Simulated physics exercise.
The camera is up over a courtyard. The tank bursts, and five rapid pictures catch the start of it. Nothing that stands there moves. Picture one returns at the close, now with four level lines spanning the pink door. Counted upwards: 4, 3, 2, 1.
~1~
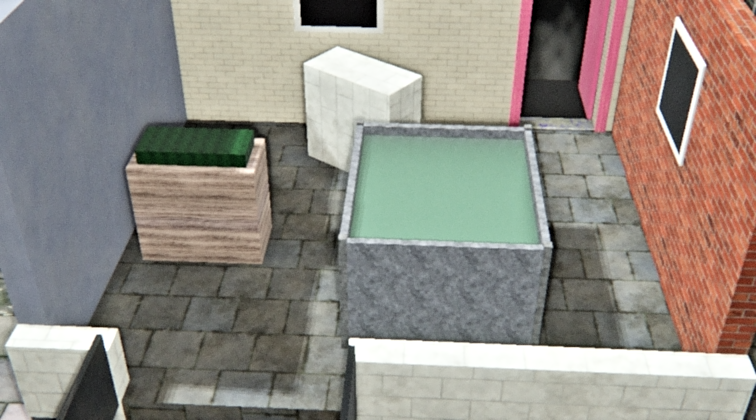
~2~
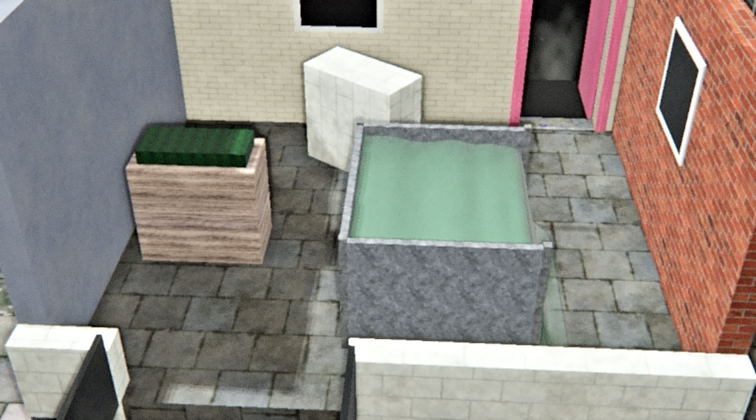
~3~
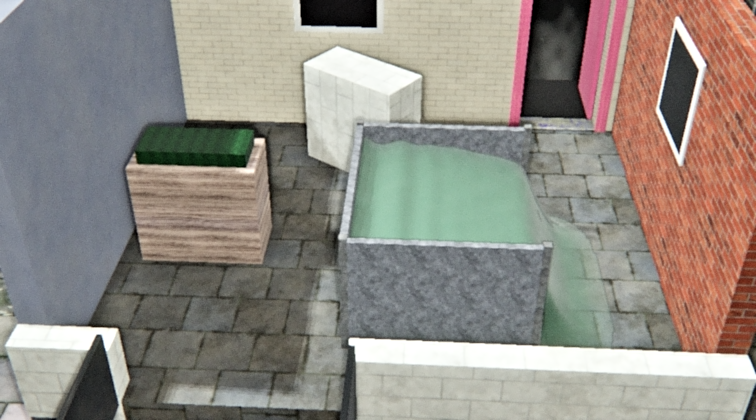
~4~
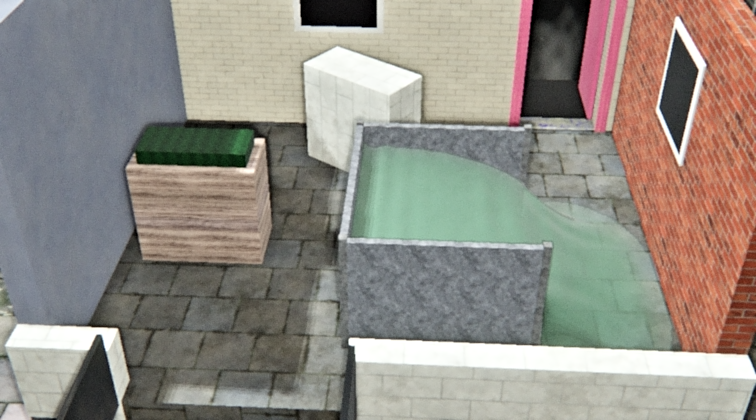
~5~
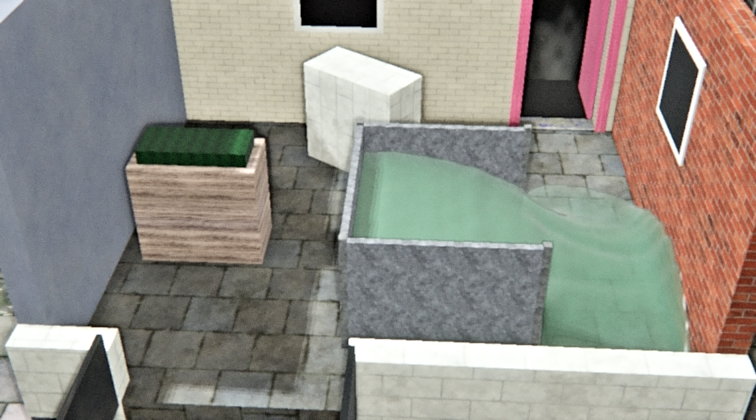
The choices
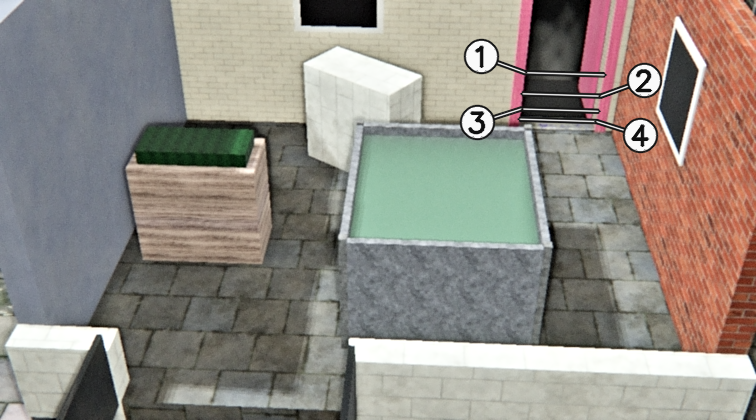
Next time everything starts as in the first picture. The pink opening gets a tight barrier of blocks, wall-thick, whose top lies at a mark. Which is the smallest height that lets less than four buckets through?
2.
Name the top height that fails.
Here it is height 3.
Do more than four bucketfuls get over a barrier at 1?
No.
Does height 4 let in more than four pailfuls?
Yes, it does.
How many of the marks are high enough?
Two of the four.
On the marked copy, 1 at (564, 73); 2 at (561, 94); 3 at (559, 110); 4 at (558, 120); from the bottom up 4, 3, 2, 1.
For height 1, nothing gets over.
For height 2, a bucket or two gets in.
For height 3, about 14 bucketfuls get in.
For height 4, dozens of bucketfuls pour in.
